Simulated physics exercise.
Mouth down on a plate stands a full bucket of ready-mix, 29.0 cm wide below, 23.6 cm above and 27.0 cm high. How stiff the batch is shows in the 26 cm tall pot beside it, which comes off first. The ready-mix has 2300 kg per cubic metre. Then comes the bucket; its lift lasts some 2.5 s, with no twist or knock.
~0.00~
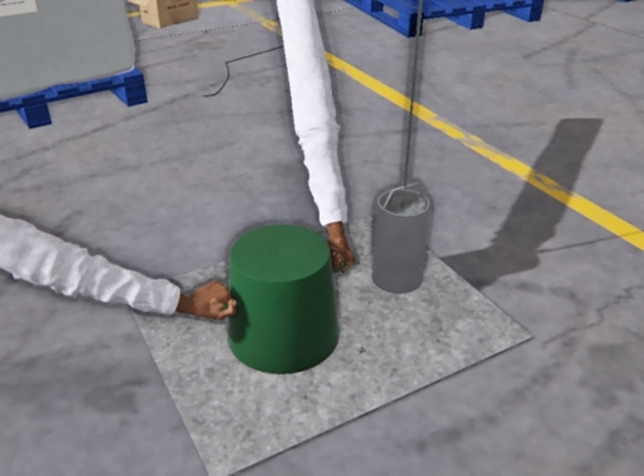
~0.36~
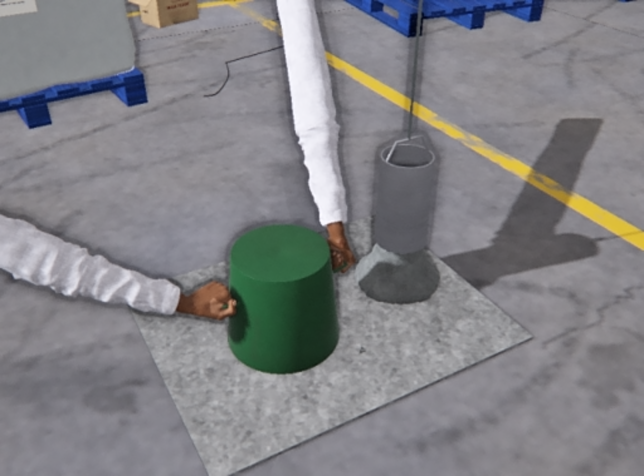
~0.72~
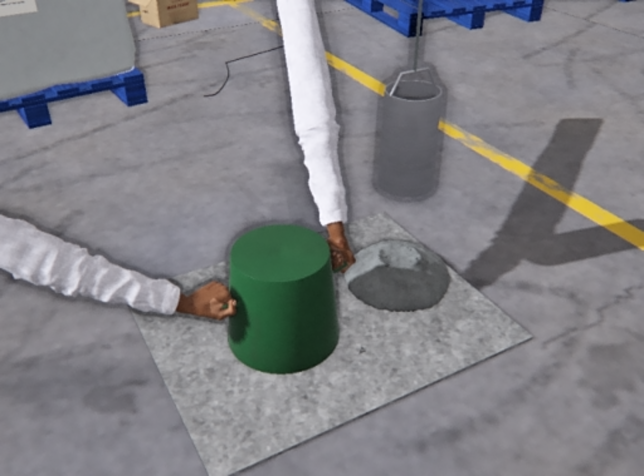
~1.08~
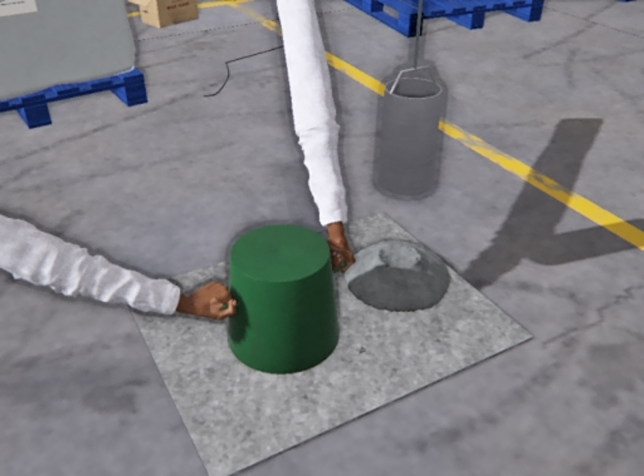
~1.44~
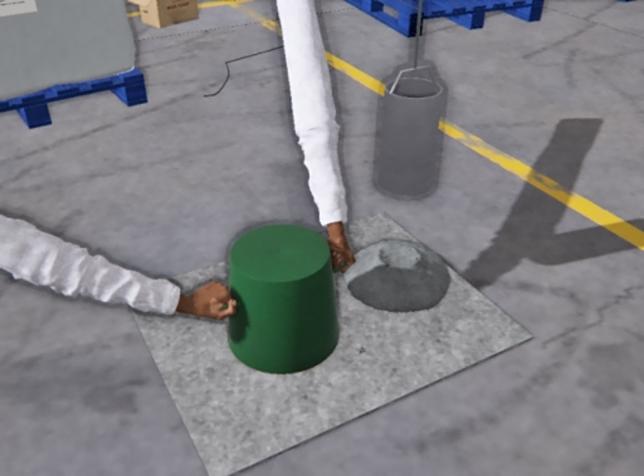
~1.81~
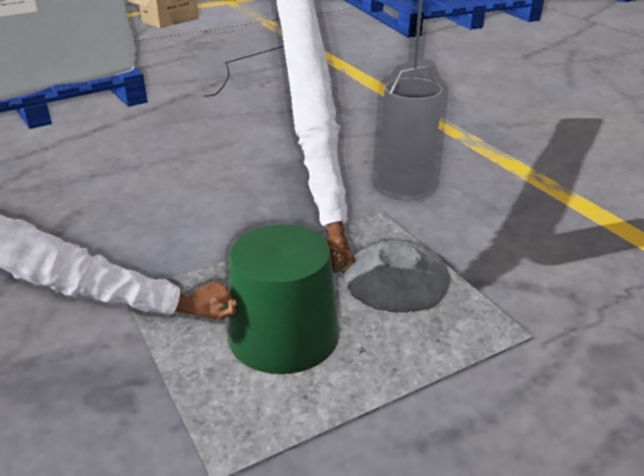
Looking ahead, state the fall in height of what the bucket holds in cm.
Some 16 cm.
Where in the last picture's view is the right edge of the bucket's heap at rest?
Near (384, 336).
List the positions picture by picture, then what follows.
In the first picture, middle of the pot's mouth at (404, 203), still down; middle of the bucket's top at (280, 252), not yet moved.
In the second picture, middle of the pot's mouth at (408, 157), raised 14 cm; middle of the bucket's top at (280, 252), not yet moved.
In the third picture, middle of the pot's mouth at (413, 91), raised 32 cm; the pot's heap 8.1 cm high and 32 cm wide, top at (399, 258); middle of the bucket's top at (280, 252), not yet moved.
In the fourth picture, middle of the pot's mouth at (413, 89), raised 33 cm; the pot's heap 8.1 cm high and 32 cm wide, top at (399, 258); middle of the bucket's top at (280, 252), not yet moved.
In the fifth picture, middle of the pot's mouth at (413, 89), raised 33 cm; the pot's heap 8.1 cm high and 32 cm wide, top at (399, 258); middle of the bucket's top at (280, 252), not yet moved.
In the sixth picture, middle of the pot's mouth at (413, 89), raised 33 cm; the pot's heap 8.1 cm high and 32 cm wide, top at (399, 258); middle of the bucket's top at (280, 252), not yet moved.
After 2.4 s, the bucket is up 5.8 cm; the ready-mix has come down 5.2 cm to 22 cm and is 39 cm wide.
After 3.1 s, the bucket is up 18 cm; the ready-mix has come down 16 cm to 11 cm and is 53 cm wide.
After 3.7 s, the bucket is up 28 cm; the ready-mix has come down 16 cm to 11 cm and is 53 cm wide.
After 4.4 s, the bucket is clear; the ready-mix has come down 16 cm to 11 cm and is 53 cm wide.
After 5.0 s, at rest, the bucket is clear; the ready-mix has come down 16 cm to 11 cm and is 54 cm wide.
